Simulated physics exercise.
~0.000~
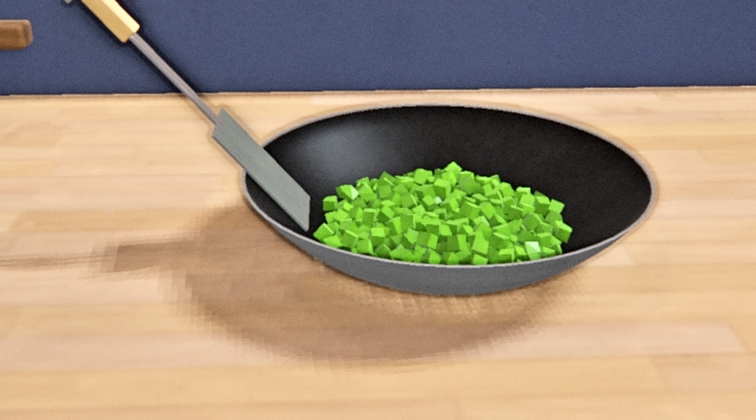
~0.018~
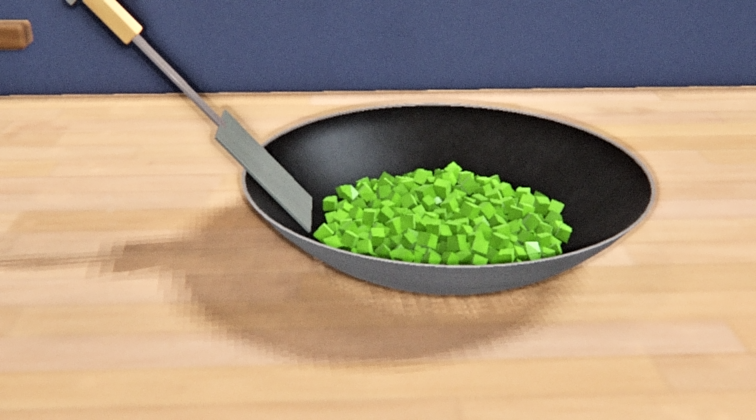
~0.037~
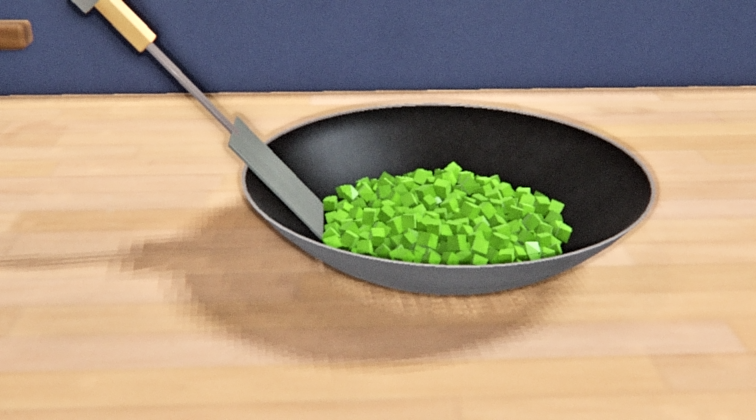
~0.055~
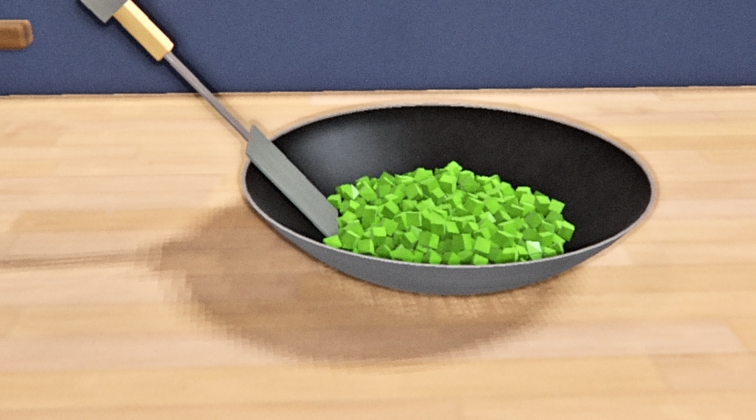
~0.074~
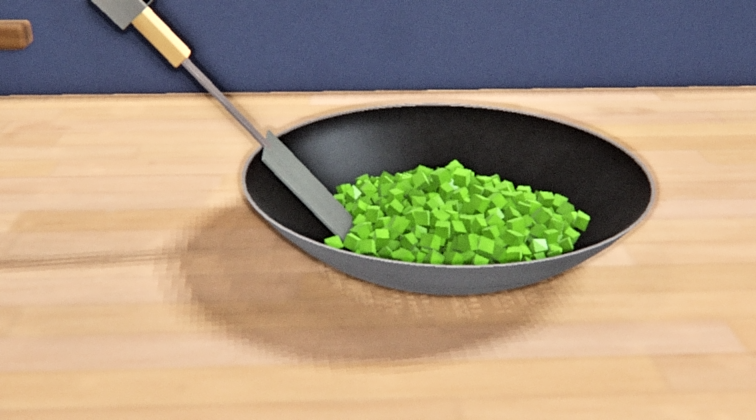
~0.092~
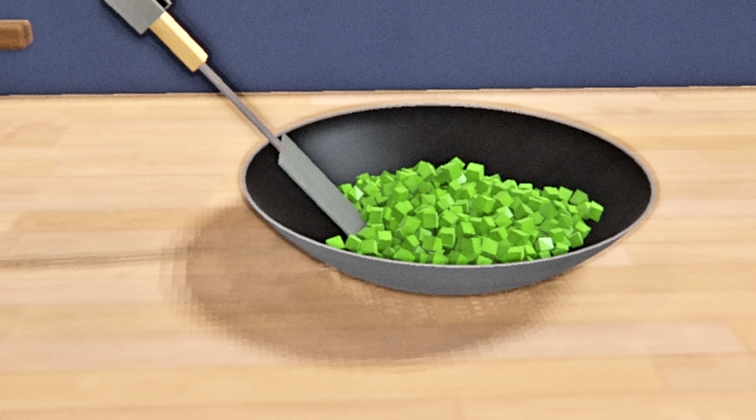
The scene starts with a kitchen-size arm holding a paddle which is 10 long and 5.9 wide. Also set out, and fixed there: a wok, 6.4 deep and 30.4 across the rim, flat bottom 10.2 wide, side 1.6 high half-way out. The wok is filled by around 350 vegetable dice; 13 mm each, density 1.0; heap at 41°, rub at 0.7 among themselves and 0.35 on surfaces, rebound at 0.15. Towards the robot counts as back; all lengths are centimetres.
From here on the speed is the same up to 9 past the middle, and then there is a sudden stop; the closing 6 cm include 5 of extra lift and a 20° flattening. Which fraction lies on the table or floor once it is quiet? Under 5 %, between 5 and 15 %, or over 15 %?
Between 5 and 15 %.
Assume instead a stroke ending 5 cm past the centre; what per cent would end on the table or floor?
Close to 0 per cent would end on the table or floor.
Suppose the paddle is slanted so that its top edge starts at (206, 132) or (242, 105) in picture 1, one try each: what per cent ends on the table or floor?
I'd say near 5 per cent for the first and near 10 per cent for the second.
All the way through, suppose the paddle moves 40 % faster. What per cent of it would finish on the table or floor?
Then around 15 percent would finish on the table or floor.
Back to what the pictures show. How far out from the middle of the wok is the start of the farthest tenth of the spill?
It comes to about 30 cm.
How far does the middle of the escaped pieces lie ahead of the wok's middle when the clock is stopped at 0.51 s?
The distance is about 20 cm.
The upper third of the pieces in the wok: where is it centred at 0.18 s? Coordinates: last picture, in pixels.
Estimated point: Close to (528, 201).
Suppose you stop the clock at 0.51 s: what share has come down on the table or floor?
Share at that moment: Roughly 6 %.
After 0.18 s, sloping 50°, highest piece 5 above the table; 348 in the wok.
After 0.26 s, sloping 43°, highest piece 7 above the table; 348 in the wok.
After 0.51 s, sloping 30°, highest piece 7 above the table; 320 in the wok, 19 on the table or floor, 9 on the blade or in flight.
After 1.56 s, sloping 30°, highest piece 7 above the table; 320 in the wok, 28 on the table or floor.
In the end, 320 in the wok, 28 on the table or floor. That is 8 % on the table or floor.
